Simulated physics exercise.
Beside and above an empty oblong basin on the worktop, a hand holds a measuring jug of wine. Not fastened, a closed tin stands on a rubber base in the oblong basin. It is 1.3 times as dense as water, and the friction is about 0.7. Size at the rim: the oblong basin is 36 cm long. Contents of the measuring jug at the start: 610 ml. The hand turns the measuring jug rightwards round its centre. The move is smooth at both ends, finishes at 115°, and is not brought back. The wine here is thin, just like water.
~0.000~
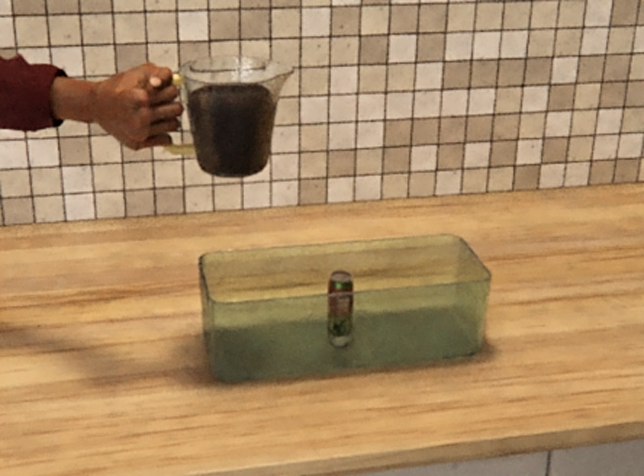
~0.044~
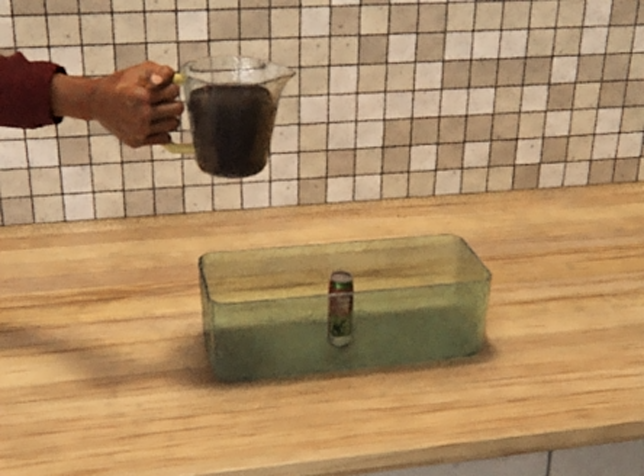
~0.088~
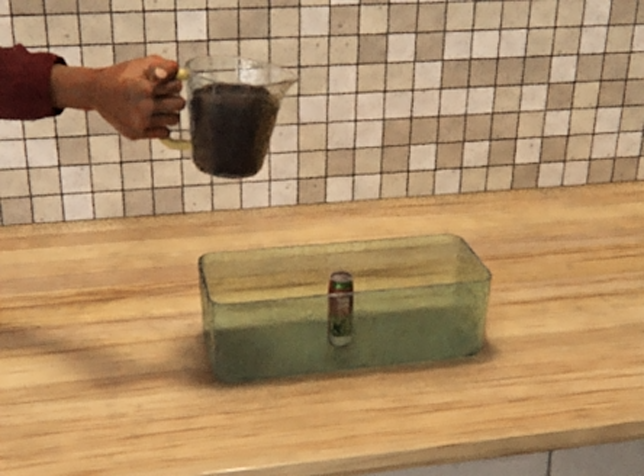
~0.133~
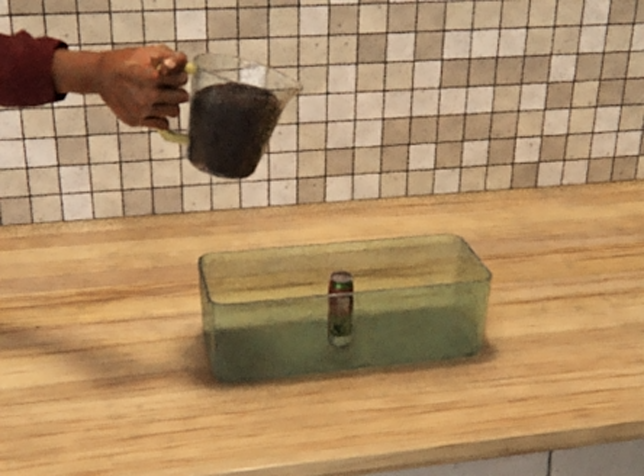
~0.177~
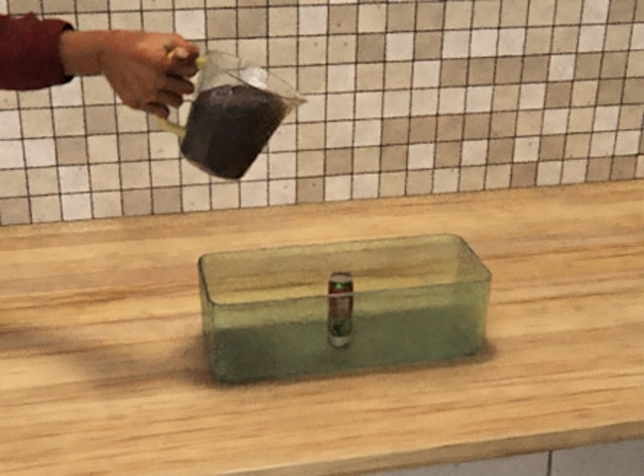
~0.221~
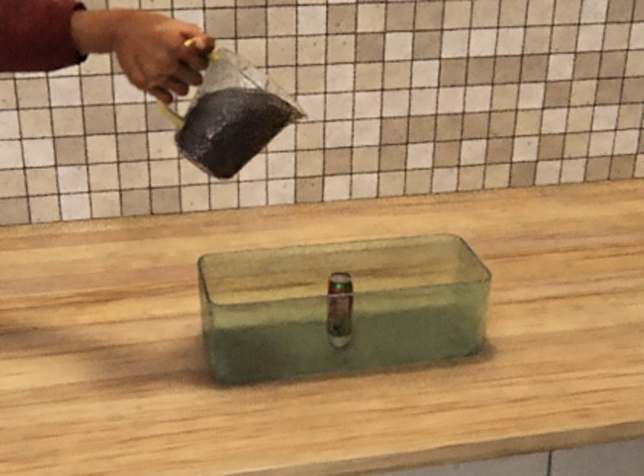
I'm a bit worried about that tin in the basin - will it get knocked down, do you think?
It's going to overturn.
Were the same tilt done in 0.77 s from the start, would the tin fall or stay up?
Result: Tin tipped over.
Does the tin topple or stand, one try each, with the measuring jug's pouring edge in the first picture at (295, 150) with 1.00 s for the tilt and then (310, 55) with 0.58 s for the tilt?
In the first try it remains standing; in the second it remains standing.
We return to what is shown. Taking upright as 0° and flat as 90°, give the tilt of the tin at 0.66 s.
About 0°.
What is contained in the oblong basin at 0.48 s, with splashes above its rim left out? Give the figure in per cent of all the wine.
I'd put it near 14 percent.
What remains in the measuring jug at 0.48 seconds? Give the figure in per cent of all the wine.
Around 42 percent.
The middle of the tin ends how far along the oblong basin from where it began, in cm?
The middle of the tin ends some 9.0 cm along the basin.
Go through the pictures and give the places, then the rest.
Tilt 0°; pouring edge (294, 69); surface from (186, 95) to (274, 91); the oblong basin's rim runs from (204, 279) to (476, 257); the tin's top is at (341, 279), in the first picture.
Tilt 2°; pouring edge (296, 71); surface from (188, 95) to (275, 92), in the second picture.
Tilt 7°; pouring edge (299, 76); surface from (190, 94) to (277, 94), in the third picture.
Tilt 15°; pouring edge (304, 86); surface from (192, 94) to (281, 95), in the fourth picture.
Tilt 25°; pouring edge (308, 99); surface from (193, 99) to (286, 98), in the fifth picture.
Tilt 38°; pouring edge (309, 115); surface from (189, 110) to (294, 105), in the sixth picture.
Then, 0.48 s in, the tilt is 107° and 42 per cent is still to pour; the tin stands where it began.
Then, 0.66 s in, the tilt is 115° and 3 per cent is still to pour; the tin stands 2 cm from where it began.
Then, 0.86 s in, the tilt is 115° and 0 per cent is still to pour; the tin lies on its side.
Then, 1.07 s in, the tilt is 115° and 0 per cent is still to pour; the tin lies on its side.
Finally, the tin lies on its side.
